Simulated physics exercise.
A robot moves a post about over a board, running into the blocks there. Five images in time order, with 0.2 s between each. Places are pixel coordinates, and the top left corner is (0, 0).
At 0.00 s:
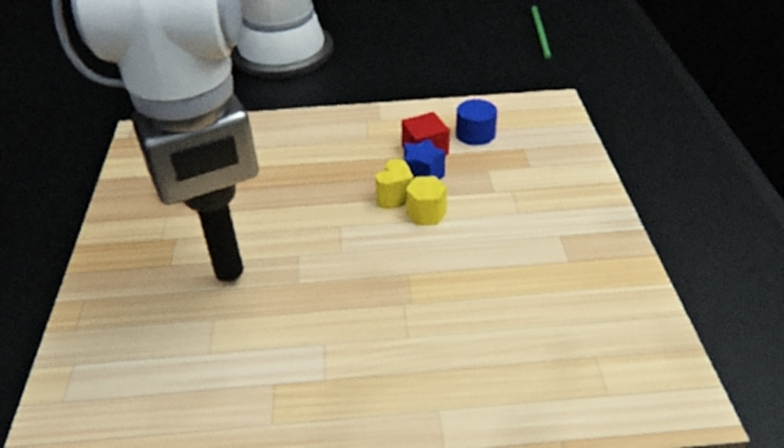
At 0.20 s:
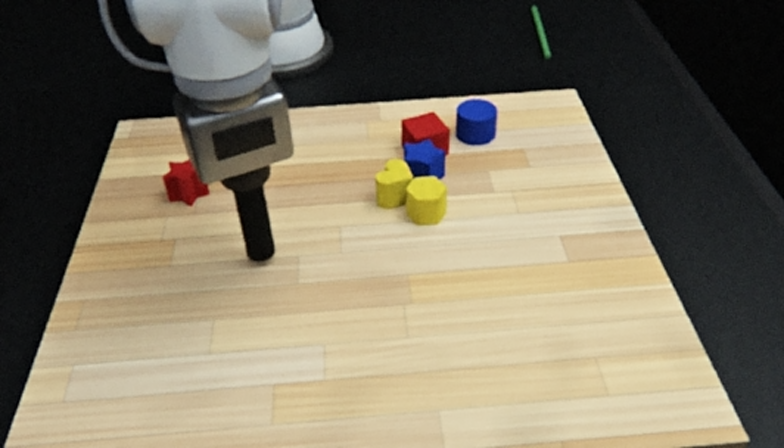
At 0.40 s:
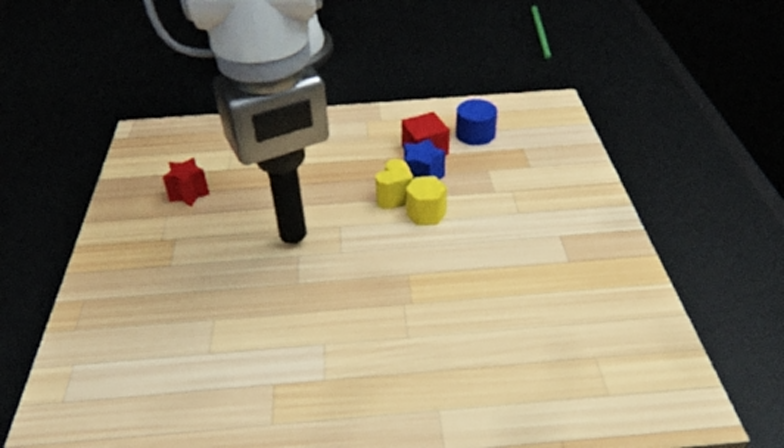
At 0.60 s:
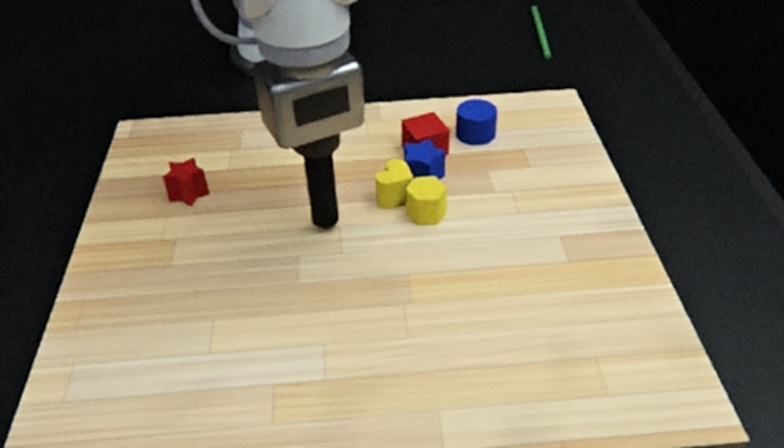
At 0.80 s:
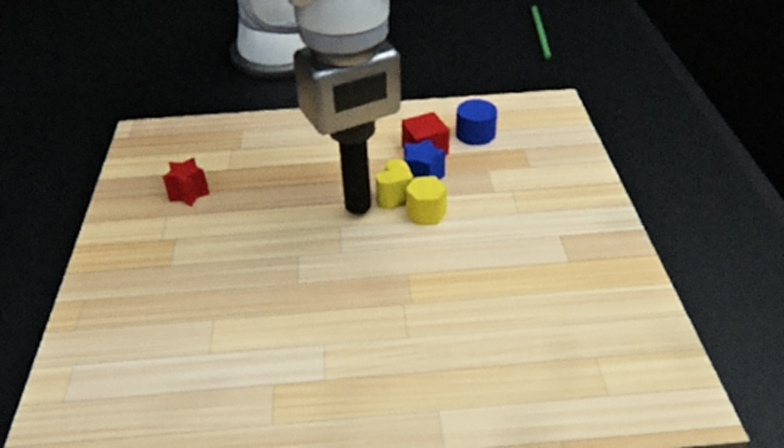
A white and grey robot arm with a black post reaches over a pale wooden board on a dark surface, seen from above at an angle by a still camera. A red star sits at left, partly hidden at first, while red, blue and yellow blocks cluster right of centre near the back. The post glides right and slightly backward, nearing the yellow heart, and no blocks move.
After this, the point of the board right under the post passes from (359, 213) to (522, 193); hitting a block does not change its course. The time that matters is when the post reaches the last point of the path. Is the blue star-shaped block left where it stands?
Short answer: No.
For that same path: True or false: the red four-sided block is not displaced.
The statement is false.
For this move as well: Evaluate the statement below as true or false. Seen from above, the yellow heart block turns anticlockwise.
True
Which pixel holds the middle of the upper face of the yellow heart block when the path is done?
It should be at (467, 155) by then.
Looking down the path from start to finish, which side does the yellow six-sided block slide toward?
It heads right.
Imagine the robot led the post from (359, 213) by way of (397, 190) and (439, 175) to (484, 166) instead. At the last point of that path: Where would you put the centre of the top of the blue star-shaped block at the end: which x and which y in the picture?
The spot you're after is about (492, 125) in the image.
On the path given first. One third of the way, post at (416, 198); yellow heart block at (426, 160), turned 55° anticlockwise; blue star-shaped block at (432, 141); red four-sided block at (427, 119); yellow six-sided block at (444, 189).
Two thirds of the way, post at (470, 192); yellow heart block at (464, 155), turned 105° anticlockwise; blue star-shaped block at (445, 136), turned 35° anticlockwise; red four-sided block at (425, 116); yellow six-sided block at (466, 195), turned 45° clockwise.
At the end, post at (523, 186); yellow heart block at (467, 155), turned 120° anticlockwise; blue star-shaped block at (445, 136), turned 35° anticlockwise; red four-sided block at (426, 116); yellow six-sided block at (466, 195), turned 45° clockwise.
